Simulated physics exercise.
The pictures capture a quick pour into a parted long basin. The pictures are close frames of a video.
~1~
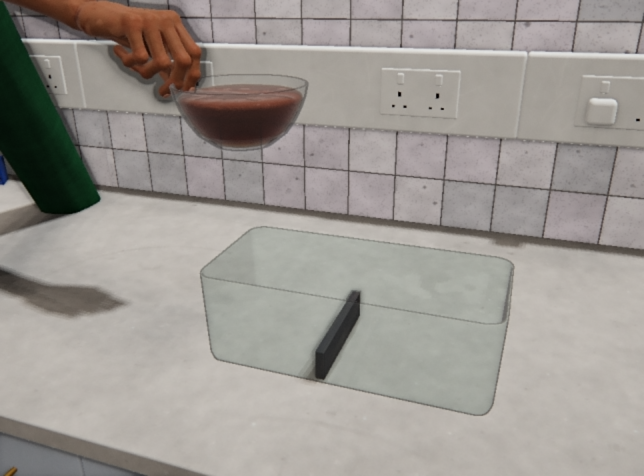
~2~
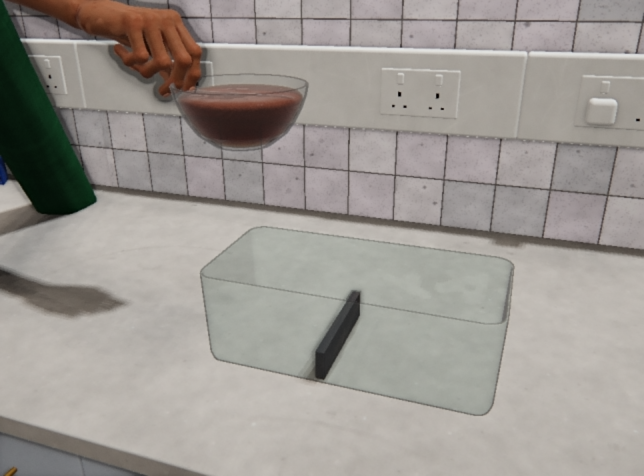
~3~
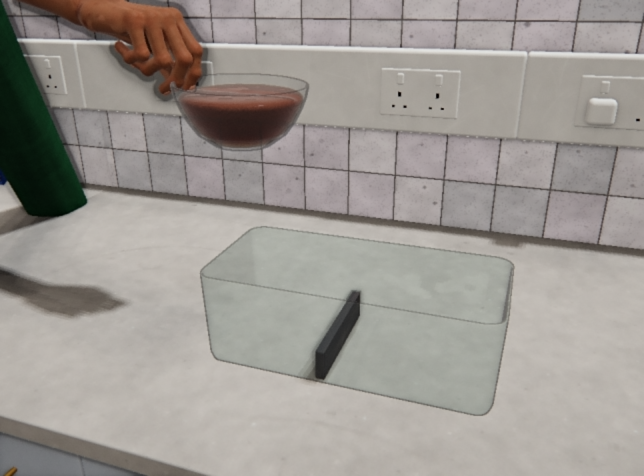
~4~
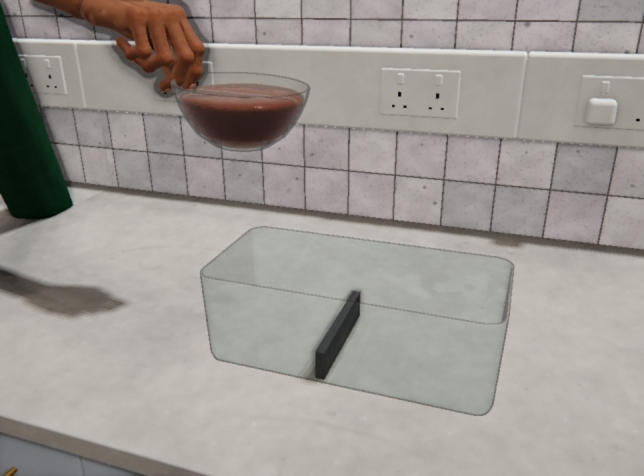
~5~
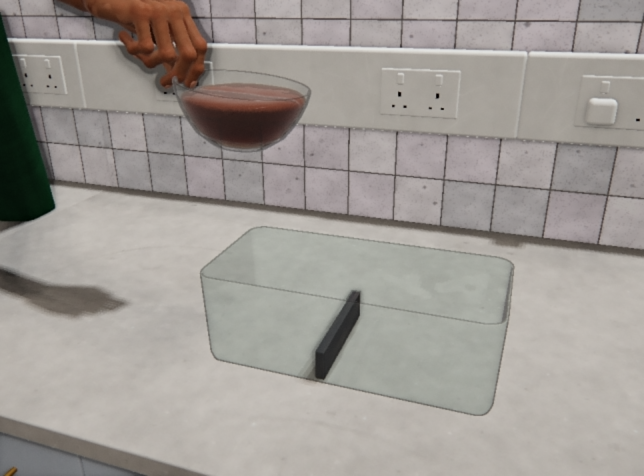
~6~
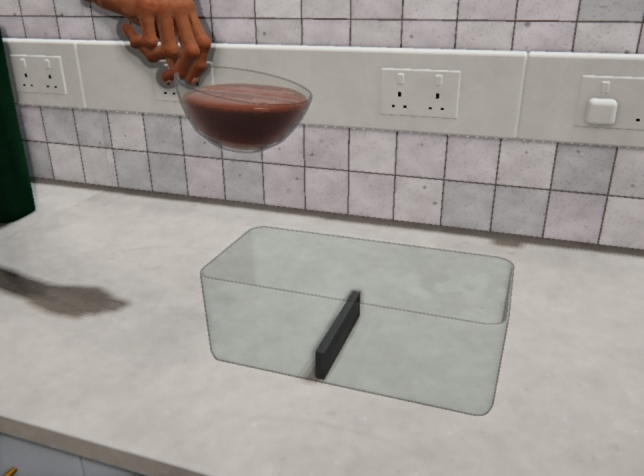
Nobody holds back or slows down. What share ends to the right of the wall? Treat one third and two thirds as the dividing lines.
By the end, over two thirds sits to the right of the wall.
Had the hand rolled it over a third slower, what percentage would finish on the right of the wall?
About 80 per cent.
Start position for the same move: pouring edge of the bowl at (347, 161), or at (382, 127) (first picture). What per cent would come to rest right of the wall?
First try: Near 90 percent; second try: Near 95 percent.
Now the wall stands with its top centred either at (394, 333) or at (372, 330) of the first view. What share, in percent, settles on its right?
10 % then 40 %, approximately.
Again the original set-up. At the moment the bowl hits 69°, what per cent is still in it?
Near 35 per cent.
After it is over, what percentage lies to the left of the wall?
Share: Roughly 20 %.
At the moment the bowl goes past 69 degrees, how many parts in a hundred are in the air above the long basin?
I'd put it near 45 per cent.
A moment on, the bowl is tipped part way and 37 per cent is still to pour, 1 is left of the wall and 17 right of it.
Next, the bowl is tipped right over and 0 per cent is still to pour, 18 is left of the wall and 77 right of it.
Then the bowl is tipped right over and 0 per cent is still to pour, 22 is left of the wall and 77 right of it.
Later the bowl is tipped right over and 0 per cent is still to pour, 22 is left of the wall and 77 right of it.
At rest 22 per cent lies left of the wall, 77 right of it and 1 outside.
